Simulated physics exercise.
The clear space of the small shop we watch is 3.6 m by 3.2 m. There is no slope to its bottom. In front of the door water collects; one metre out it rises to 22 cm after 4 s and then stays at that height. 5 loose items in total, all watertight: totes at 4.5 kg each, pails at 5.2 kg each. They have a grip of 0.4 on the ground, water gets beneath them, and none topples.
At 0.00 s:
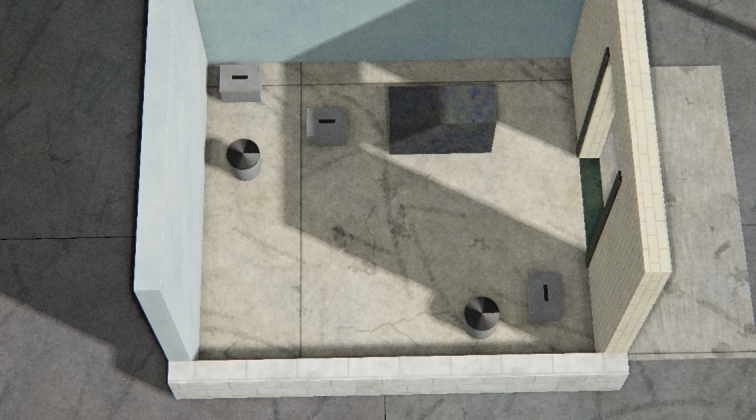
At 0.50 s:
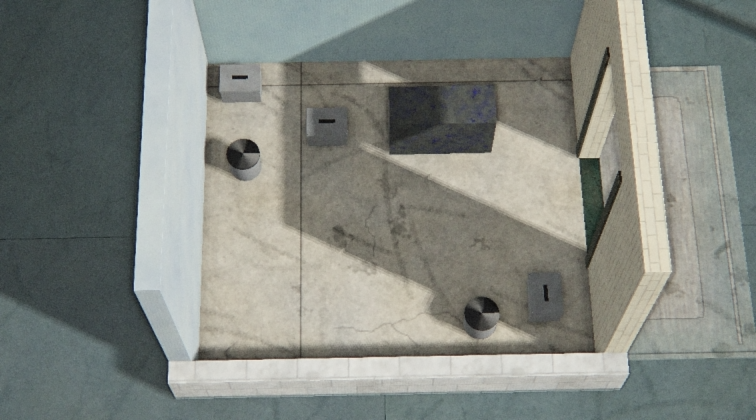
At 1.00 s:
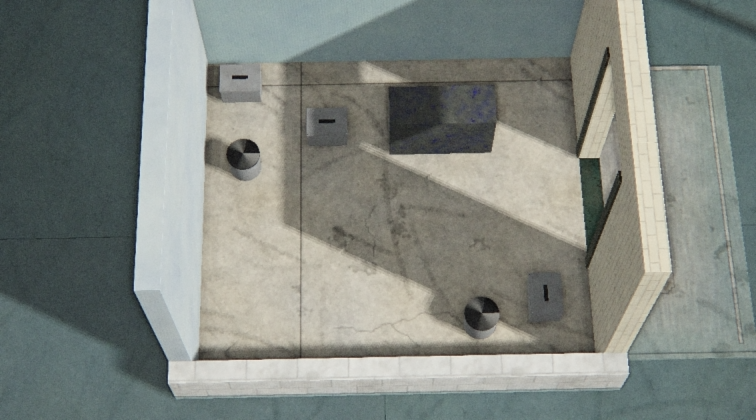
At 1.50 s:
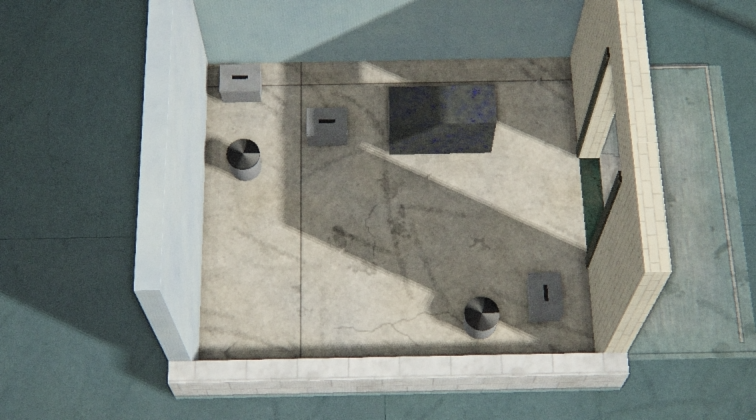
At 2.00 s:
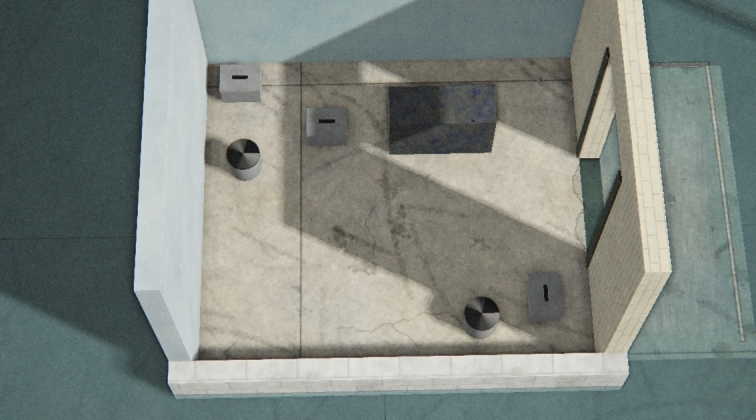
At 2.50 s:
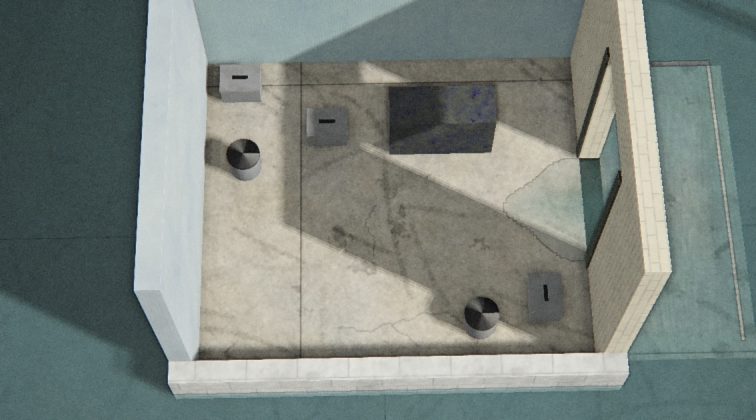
In a small open-topped shop, water spread over the ground outside and deepened by the doorway on the right, then a shallow patch crept in across the floor while the scattered items stayed put.
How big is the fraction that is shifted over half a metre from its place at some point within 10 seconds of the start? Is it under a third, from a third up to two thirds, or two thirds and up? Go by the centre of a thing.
Some of them shift that far, a third to two thirds.
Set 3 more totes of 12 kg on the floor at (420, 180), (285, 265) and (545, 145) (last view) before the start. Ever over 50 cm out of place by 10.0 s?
So, in the order asked, it's too far, too far and not far enough.
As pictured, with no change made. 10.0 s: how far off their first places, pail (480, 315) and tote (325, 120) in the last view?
In turn: 30 cm, 50 cm.
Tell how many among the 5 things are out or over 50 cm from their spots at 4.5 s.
Count: 0.
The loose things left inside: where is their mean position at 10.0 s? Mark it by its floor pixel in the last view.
Mean floor pixel: About (397, 204).
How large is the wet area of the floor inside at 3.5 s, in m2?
Roughly 3.0 m2.
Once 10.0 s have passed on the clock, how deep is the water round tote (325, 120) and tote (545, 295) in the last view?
I'd put it at 9 cm and 6 cm respectively.
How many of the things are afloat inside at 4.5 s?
The number is 0.
After 3.5 s 0 of 5 are over 50 cm from their spots; 0 afloat.
After 4.5 s 0 of 5 are over 50 cm from their spots; 0 afloat.
After 7.0 s 1 of 5 are over 50 cm from their spots; 0 afloat.
After 10.0 s 2 of 5 are over 50 cm from their spots, and 2 have been at some point; 4 afloat.
